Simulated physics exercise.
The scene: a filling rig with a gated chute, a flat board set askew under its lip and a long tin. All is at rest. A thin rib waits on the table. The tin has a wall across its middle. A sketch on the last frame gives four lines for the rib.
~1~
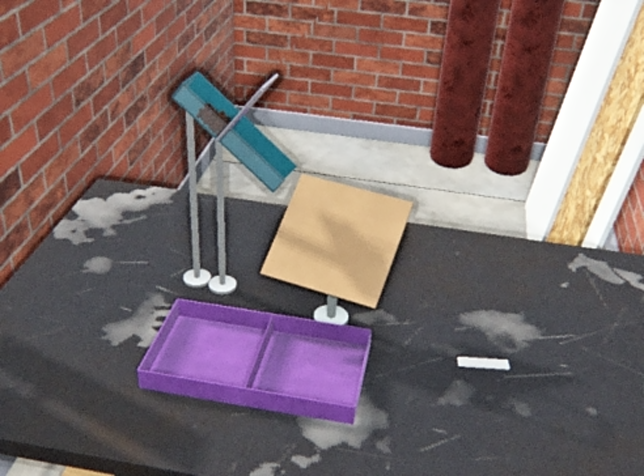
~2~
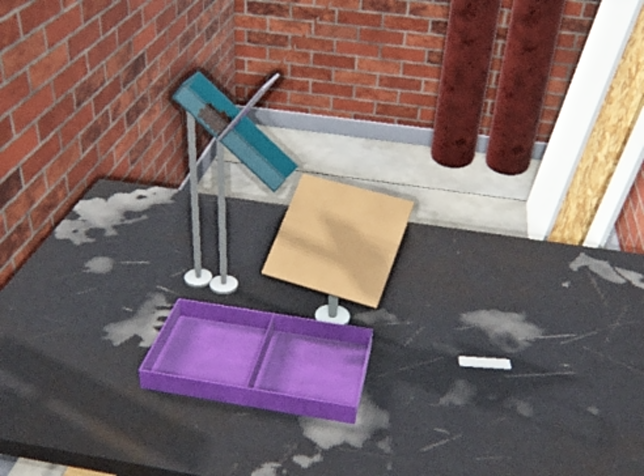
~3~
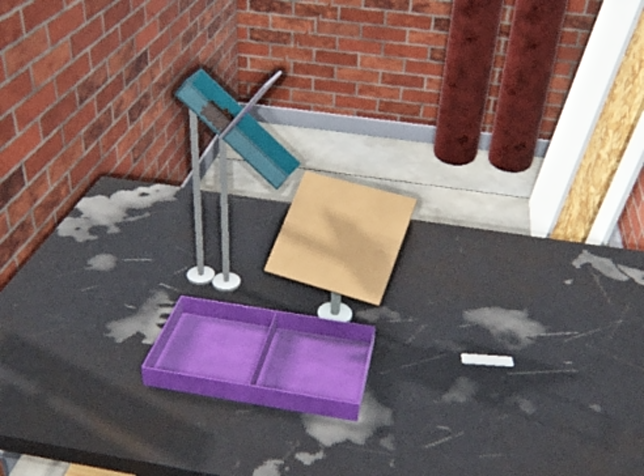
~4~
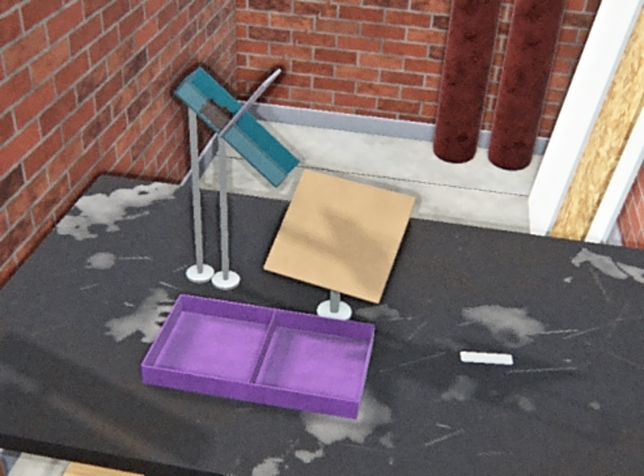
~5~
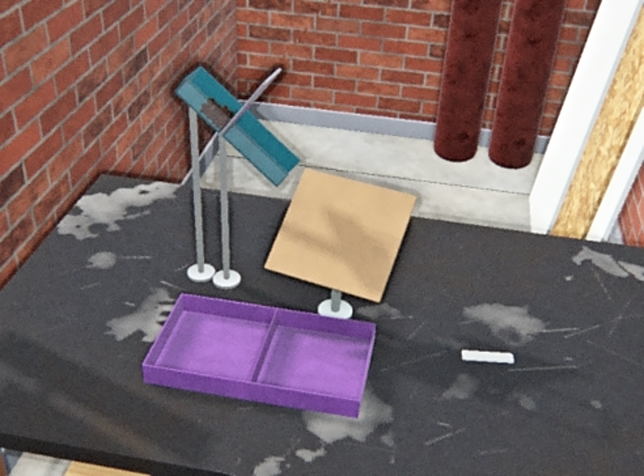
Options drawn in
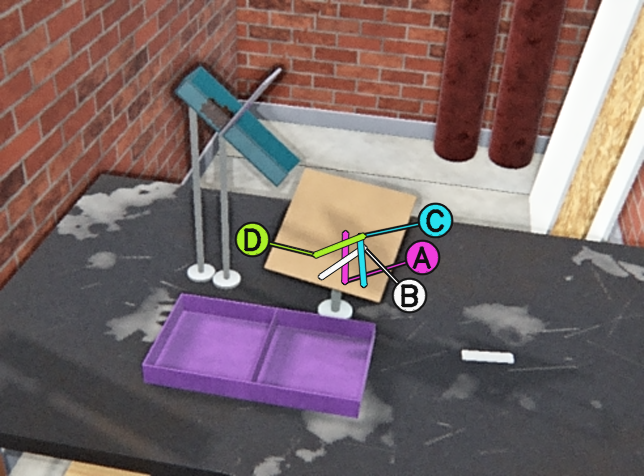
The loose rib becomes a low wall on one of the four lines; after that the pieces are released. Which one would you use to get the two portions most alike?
Best: D.
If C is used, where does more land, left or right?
Right.
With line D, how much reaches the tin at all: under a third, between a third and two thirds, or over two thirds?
It is over two thirds.
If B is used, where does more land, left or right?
Right.
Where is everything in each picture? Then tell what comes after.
The first picture shows load behind the gate at (219, 119), allspice berries; lip of the chute at (280, 185), sloping fairly steeply.
The second picture shows middle of the board at (338, 237), tilted fairly steeply; middle of its low edge at (318, 290); of its high edge at (357, 187).
The third picture shows front corners of the tin at (142, 367) and (359, 404); front end of its middle wall at (249, 385); gate still shut at (243, 114).
The fourth picture shows middle of the load at (222, 115); lip at (282, 181).
The fifth picture shows middle of the load at (222, 114); lip at (283, 180).
On the marked copy, line A from (345, 233) to (344, 281); line B from (363, 247) to (321, 276); line C from (360, 236) to (363, 284); line D from (363, 236) to (315, 255).
Choosing A, of what is caught, a small part in the left half, nearly all in the right.
Choosing B, of what is caught, a small part in the left half, nearly all in the right.
Choosing C, of what is caught, a small part in the left half, nearly all in the right.
Choosing D, of what is caught, about half in the left half, about half in the right.
